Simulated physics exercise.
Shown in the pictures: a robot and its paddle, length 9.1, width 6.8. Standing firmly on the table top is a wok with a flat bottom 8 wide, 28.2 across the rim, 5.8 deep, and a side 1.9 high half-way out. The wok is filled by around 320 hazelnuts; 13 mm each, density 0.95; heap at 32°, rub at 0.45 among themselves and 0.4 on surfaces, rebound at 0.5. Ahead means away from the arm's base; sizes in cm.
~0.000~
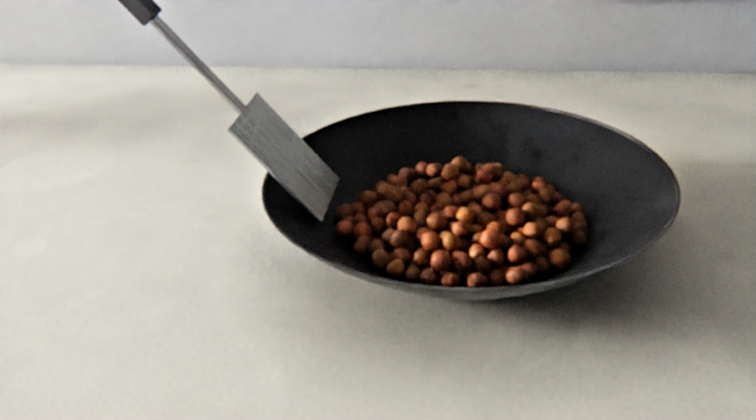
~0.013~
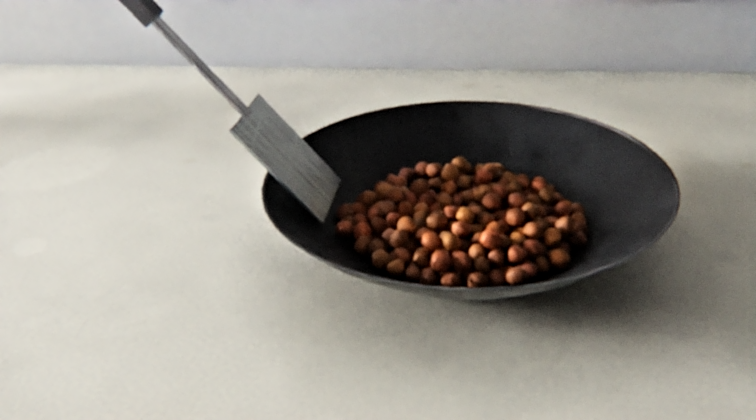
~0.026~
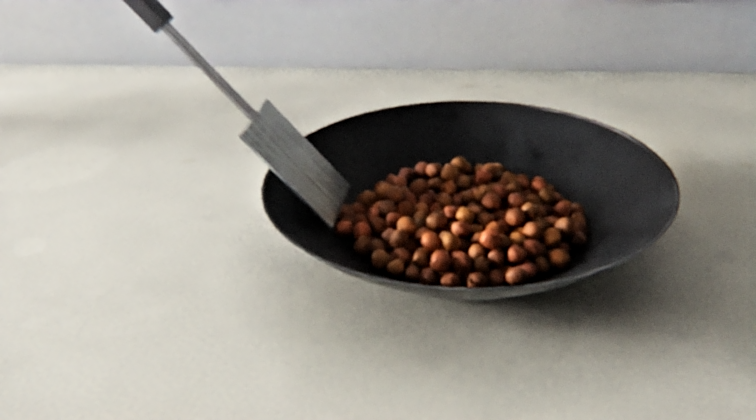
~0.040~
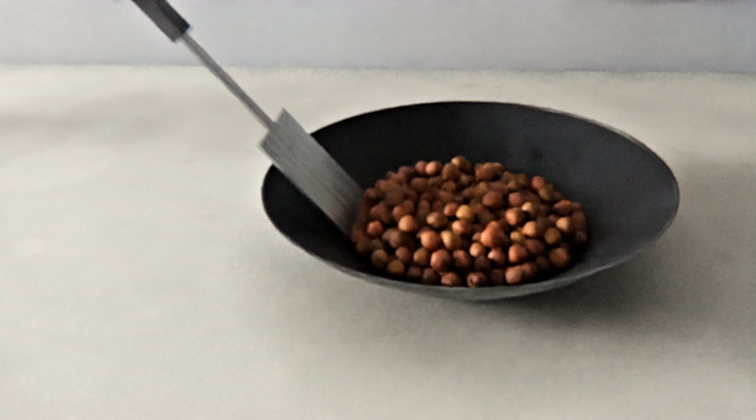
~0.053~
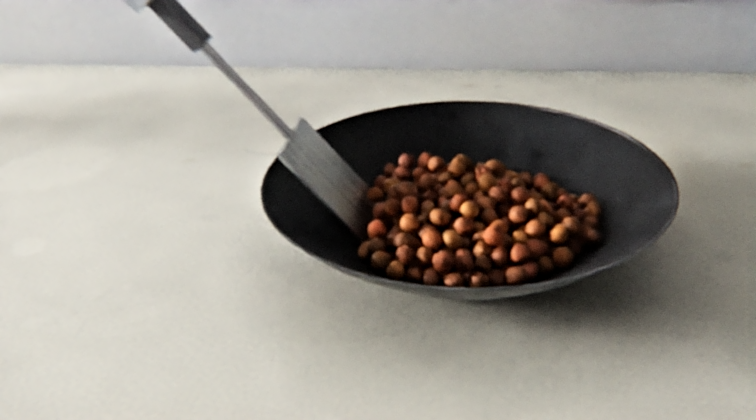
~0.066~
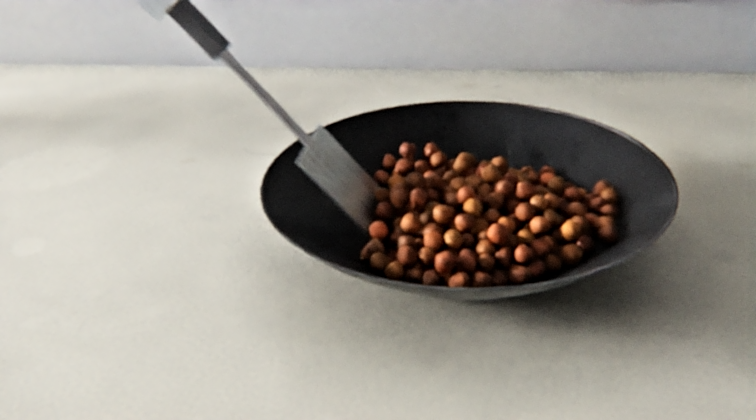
On a pale table top, a dark, wide wok holds a heap of round, reddish-brown nuts, with a flat metal paddle slanting in at its left side. The paddle slides down and rightward into the nuts' left edge, then pushes farther, and the heap shifts, spreading rightward and rising slightly.
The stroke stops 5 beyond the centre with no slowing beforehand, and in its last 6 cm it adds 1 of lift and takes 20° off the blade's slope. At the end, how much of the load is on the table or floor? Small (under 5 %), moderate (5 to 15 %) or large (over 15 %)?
Moderate.
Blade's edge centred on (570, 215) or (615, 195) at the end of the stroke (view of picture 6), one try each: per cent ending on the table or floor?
The two tries give near 25 and near 45 in a hundred.
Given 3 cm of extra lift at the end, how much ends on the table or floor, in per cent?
About 10 per cent.
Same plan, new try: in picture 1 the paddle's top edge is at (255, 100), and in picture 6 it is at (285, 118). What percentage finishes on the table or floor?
0 %.
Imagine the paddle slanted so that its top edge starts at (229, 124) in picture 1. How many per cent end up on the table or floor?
About 5%.
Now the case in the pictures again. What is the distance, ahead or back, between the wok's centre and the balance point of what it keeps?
It sits near 4.5 centimetres ahead of centre.
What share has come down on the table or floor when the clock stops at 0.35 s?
Some 6 per cent of the load.
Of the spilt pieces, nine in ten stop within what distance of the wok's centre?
That distance is around 35 cm.
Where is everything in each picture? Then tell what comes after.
The paddle top edge at (242, 110), sloping 50°; upper third of the load around (463, 213), from x 345 to 580, top at y 165; 319 in the wok, in the first frame.
The paddle top edge at (244, 111), sloping 50°; upper third of the load around (463, 213), from x 345 to 580, top at y 165, in the second frame.
The paddle top edge at (253, 117), sloping 50°; upper third of the load around (462, 214), from x 345 to 580, top at y 165, in the third frame.
The paddle top edge at (271, 126), sloping 50°; upper third of the load around (463, 211), from x 360 to 580, top at y 165, in the fourth frame.
The paddle top edge at (290, 135), sloping 50°; upper third of the load around (468, 208), from x 370 to 595, top at y 160, in the fifth frame.
The paddle top edge at (308, 142), sloping 50°; upper third of the load around (477, 202), from x 370 to 610, top at y 150; 319 in the wok, in the sixth frame.
After 0.10 s, sloping 50°, highest piece 6 above the table; 319 in the wok.
After 0.13 s, sloping 42°, highest piece 7 above the table; 316 in the wok, 3 on the blade or in flight.
After 0.35 s, sloping 30°, highest piece 7 above the table; 295 in the wok, 22 on the table or floor, 2 on the blade or in flight.
After 1.40 s, sloping 30°, highest piece 6 above the table; 295 in the wok, 24 on the table or floor.
In the end, 295 in the wok, 24 on the table or floor. That is 8 % on the table or floor.
